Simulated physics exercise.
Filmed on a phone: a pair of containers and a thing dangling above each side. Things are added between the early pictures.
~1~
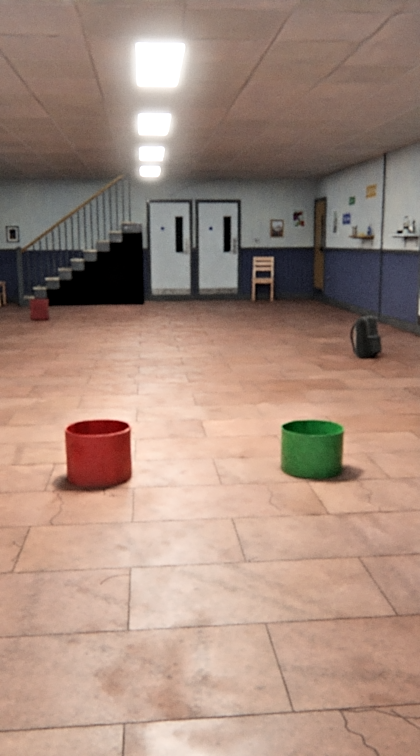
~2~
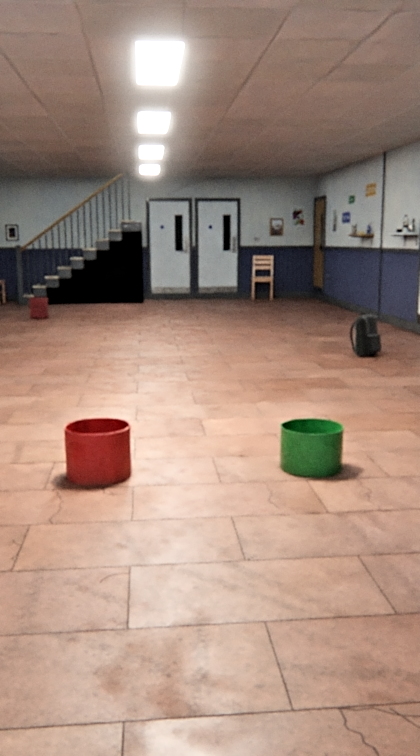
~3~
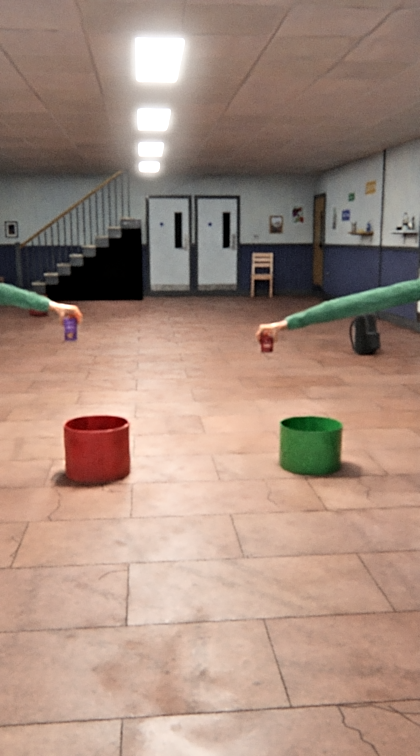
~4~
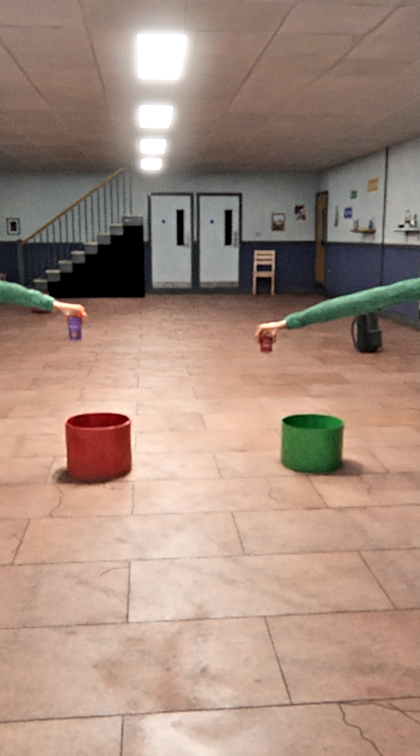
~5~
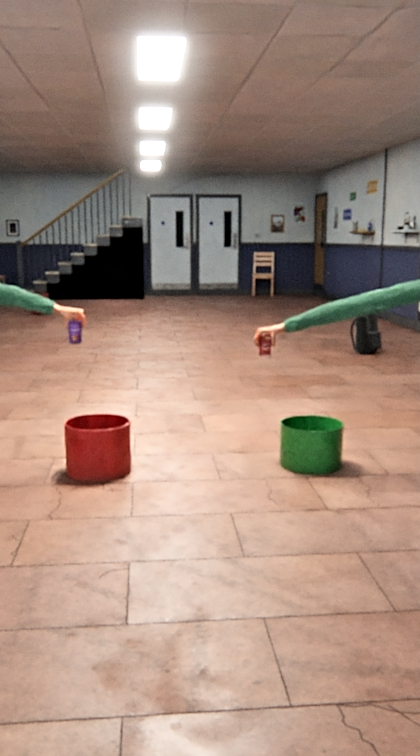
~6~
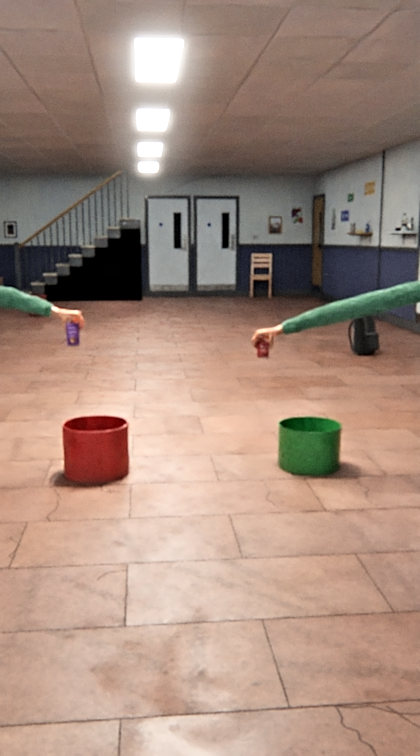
Two green-sleeved arms reach in from the left and right edges of a wide tiled hall, seen from the front at about standing height, with stairs, pale double doors and a wooden chair behind. A red bucket sits on the left and a green one on the right, at first alone. The arms then appear, holding a purple tin and a red tin above them, shifting only very slightly.
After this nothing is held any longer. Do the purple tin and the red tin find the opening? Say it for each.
The purple tin is caught; the red tin falls beside it.
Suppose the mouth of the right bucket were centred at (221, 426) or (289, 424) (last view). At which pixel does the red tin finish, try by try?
Close to (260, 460) and (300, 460).
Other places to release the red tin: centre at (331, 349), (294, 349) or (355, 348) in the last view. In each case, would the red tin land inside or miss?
The red tin drops into the container; goes in; falls beside it.
Then, 0.20 s later than the last frame, purple tin dropping near (74, 359); red tin dropping near (263, 373).
Then, 0.32 s later than the last frame, purple tin dropping near (76, 407); red tin dropping near (262, 420).
When it is over, the purple tin drops into the container, near (78, 461); the red tin ends up outside, near (261, 460).
